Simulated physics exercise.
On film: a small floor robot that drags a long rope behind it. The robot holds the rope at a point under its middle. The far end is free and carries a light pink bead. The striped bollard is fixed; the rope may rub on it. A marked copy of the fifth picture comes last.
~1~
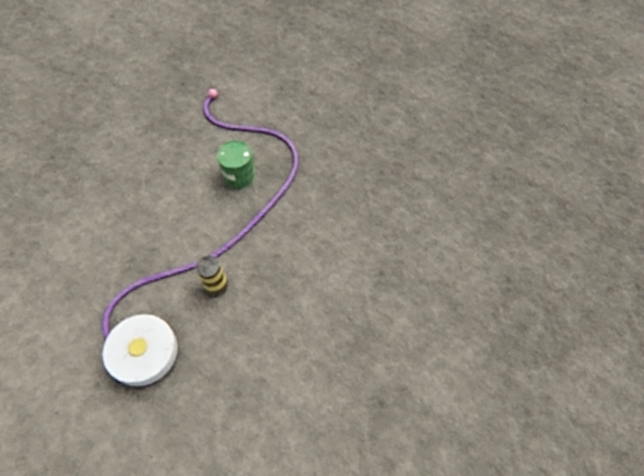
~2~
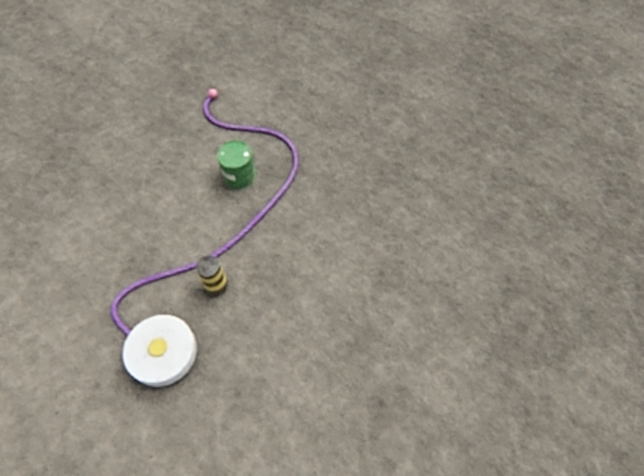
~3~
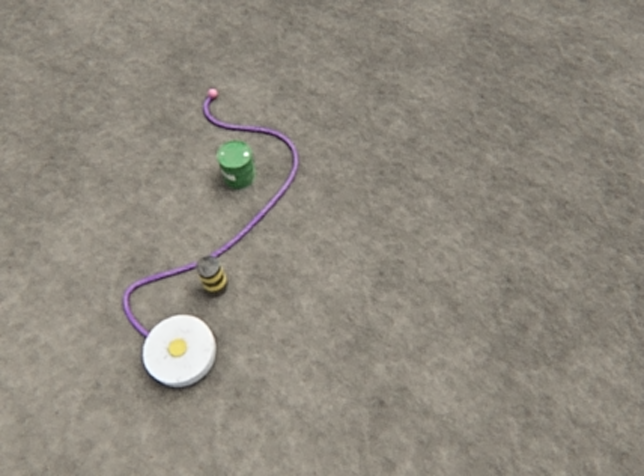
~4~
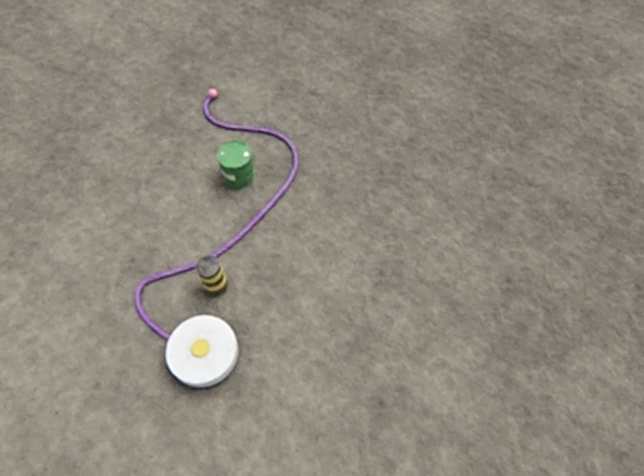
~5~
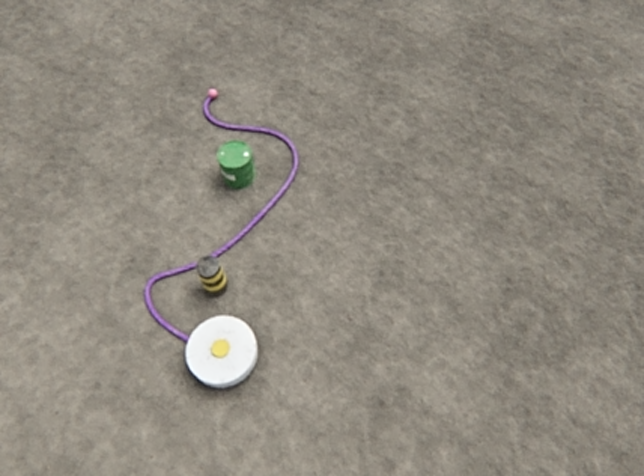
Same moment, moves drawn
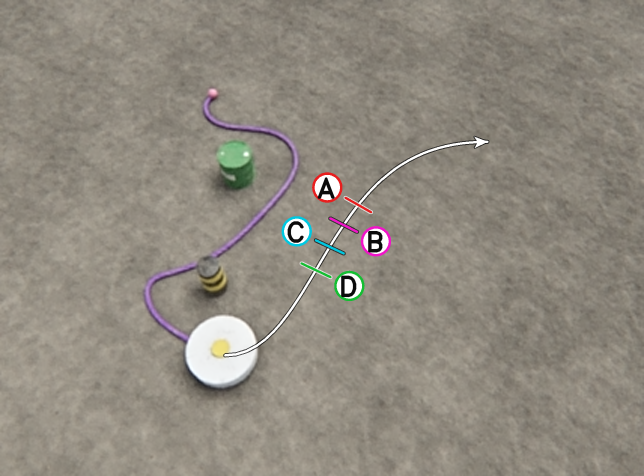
A white disc-shaped robot sliding slowly right, bending the near end of a purple rope beside a striped post and green keg.
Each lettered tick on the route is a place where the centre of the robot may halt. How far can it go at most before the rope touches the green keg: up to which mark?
At A, and not beyond.
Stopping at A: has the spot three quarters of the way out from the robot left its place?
Yes.
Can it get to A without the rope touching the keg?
Yes.
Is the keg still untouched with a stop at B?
Yes.
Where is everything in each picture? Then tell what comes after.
Robot (142, 351); free end (213, 94); green keg (237, 165), in the first picture.
Robot (161, 351); bollard (213, 277), in the second picture.
Robot (181, 351); green keg (237, 165), in the third picture.
Robot (203, 352); free end (213, 94), in the fourth picture.
Robot (223, 352); bollard (213, 277); free end (213, 94); green keg (237, 165), in the fifth picture.
On the marked copy, A at (358, 205); B at (344, 225); C at (330, 247); D at (316, 270); the route from (225, 355) via (351, 215) to (488, 142).
With A. Early on, robot (289, 307), middle of the rope (266, 211), free end (213, 94).
Further on, robot (327, 246), middle of the rope (266, 211), free end (213, 94).
At the end, robot (359, 199), middle of the rope (234, 238), free end (213, 94); only the bollard has been touched, if anything.
As for the rest, B is safe but short; C is safe but short; D is safe but short.
